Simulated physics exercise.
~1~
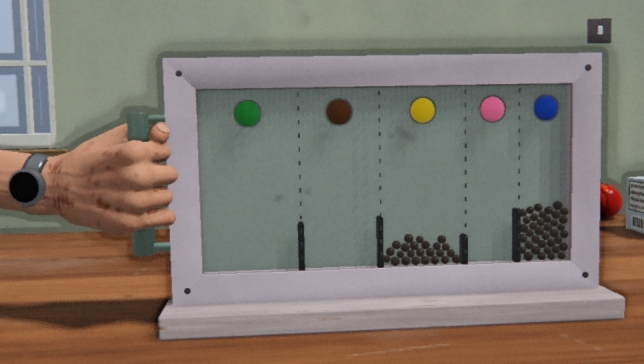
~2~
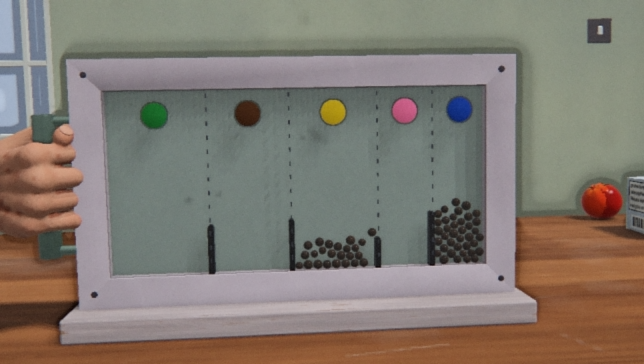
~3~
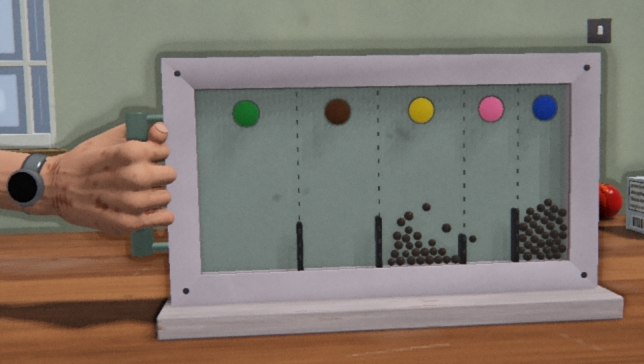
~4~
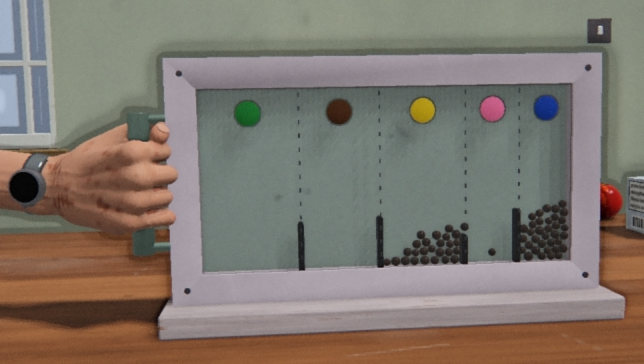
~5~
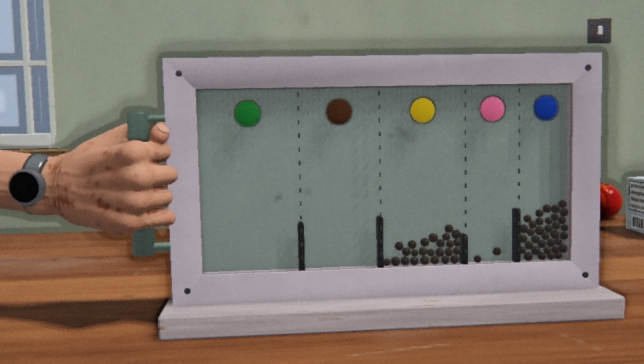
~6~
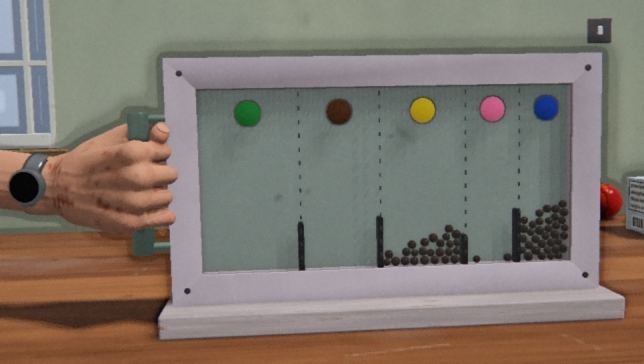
The clip opens on a shallow, clear-fronted case on a wooden table, its five strips marked with green, brown, yellow, pink and blue stickers. Small dark round pellets lie heaped under the yellow and blue stickers, while the other strips are empty. A hand gripping the handle on the left slides the case left, then pushes it back right to where it began. The pellets under yellow are thrown up, and a few spill over the low divider into the pink strip. They settle with the case still, leaving nearly all the pellets in their original two strips.
